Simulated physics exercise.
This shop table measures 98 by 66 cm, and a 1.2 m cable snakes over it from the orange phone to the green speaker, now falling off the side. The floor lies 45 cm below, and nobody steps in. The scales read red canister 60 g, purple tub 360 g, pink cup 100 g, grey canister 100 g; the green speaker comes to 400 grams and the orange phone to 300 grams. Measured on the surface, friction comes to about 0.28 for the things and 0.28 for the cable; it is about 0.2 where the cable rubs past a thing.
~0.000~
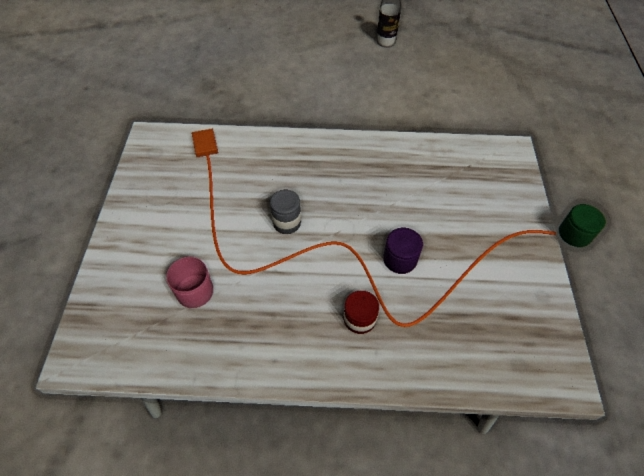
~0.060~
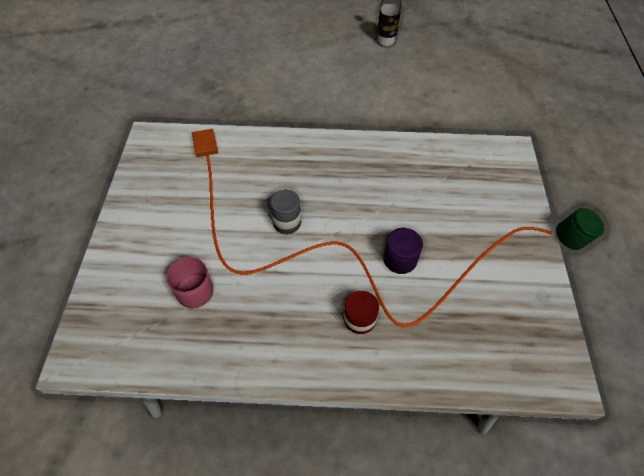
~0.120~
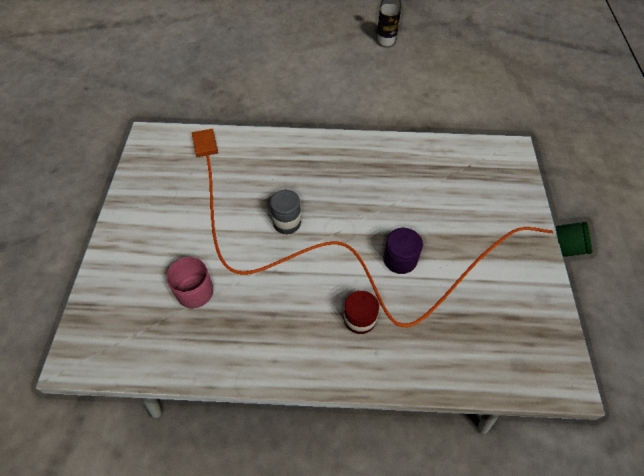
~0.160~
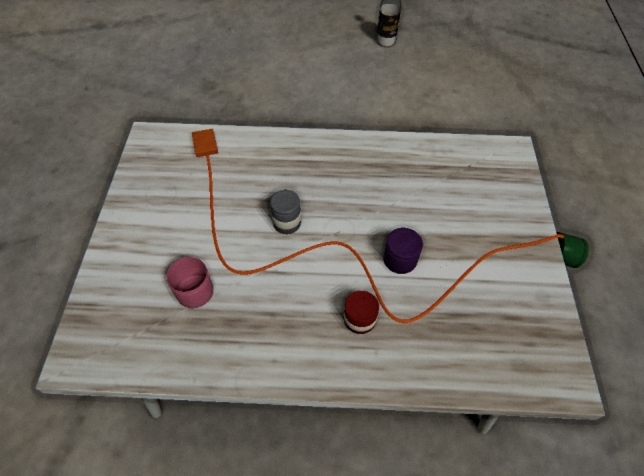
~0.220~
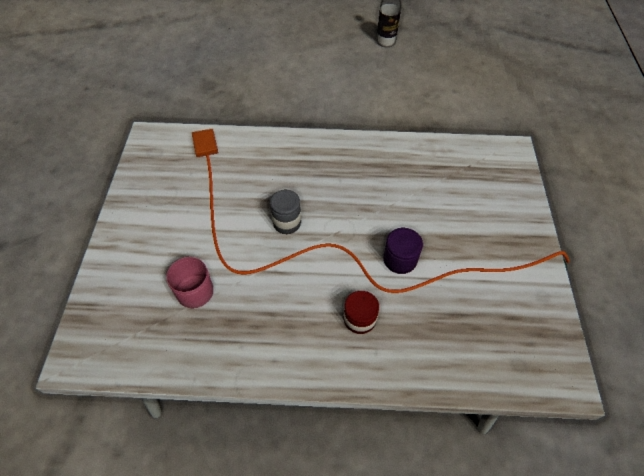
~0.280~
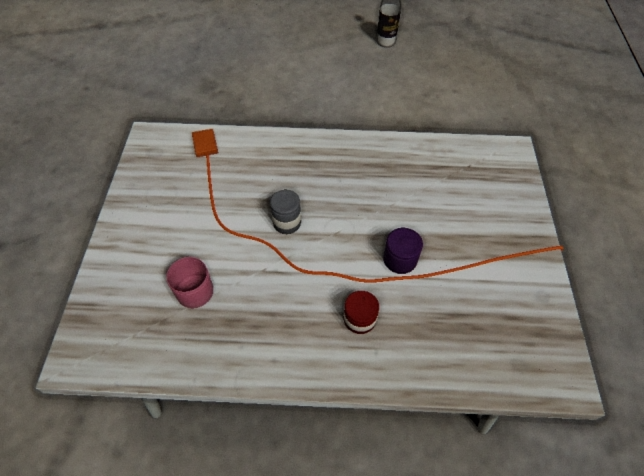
An orange cable winds across a pale, wood-streaked table on a grey floor, seen from above by a still camera. It runs from an orange block at the upper left past a pink cup, grey canister, purple tub and red-topped container to a green object at the right edge. The green object drops over that side out of sight, pulling the cable's curves progressively straighter while everything else stays put.
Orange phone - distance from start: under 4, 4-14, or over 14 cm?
4-14 cm.
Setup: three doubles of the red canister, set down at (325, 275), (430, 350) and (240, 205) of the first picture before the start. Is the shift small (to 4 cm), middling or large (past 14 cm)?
My read, first to last: Low, low, high.
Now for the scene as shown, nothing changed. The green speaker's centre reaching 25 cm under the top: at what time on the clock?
0.28 s.
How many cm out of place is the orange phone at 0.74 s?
At that moment the orange phone has gone 8 cm from the start.
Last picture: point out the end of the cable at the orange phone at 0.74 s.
(244, 167) or thereabouts.
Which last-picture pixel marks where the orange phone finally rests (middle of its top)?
The top finishes roughly at pixel (227, 160) of the last view.
After 0.5 s, the cable's tail end at (242, 166); orange phone 8 cm off its start, grey canister 15 cm off its start, purple tub 2 cm off its start.
After 0.7 s, the cable's tail end at (244, 167); orange phone 9 cm off its start, grey canister 21 cm off its start, purple tub 2 cm off its start.
After 1.0 s, the cable's tail end at (244, 167); orange phone 9 cm off its start at (227, 160), grey canister 21 cm off its start at (354, 144), purple tub 2 cm off its start at (407, 234).
After 1.2 s, the cable's tail end at (244, 167); orange phone 9 cm off its start, grey canister 21 cm off its start, purple tub 2 cm off its start.
After 2.4 s, the cable's tail end at (244, 167); orange phone 9 cm off its start at (227, 160), grey canister 21 cm off its start at (354, 144), purple tub 2 cm off its start at (407, 234), green speaker over the edge.
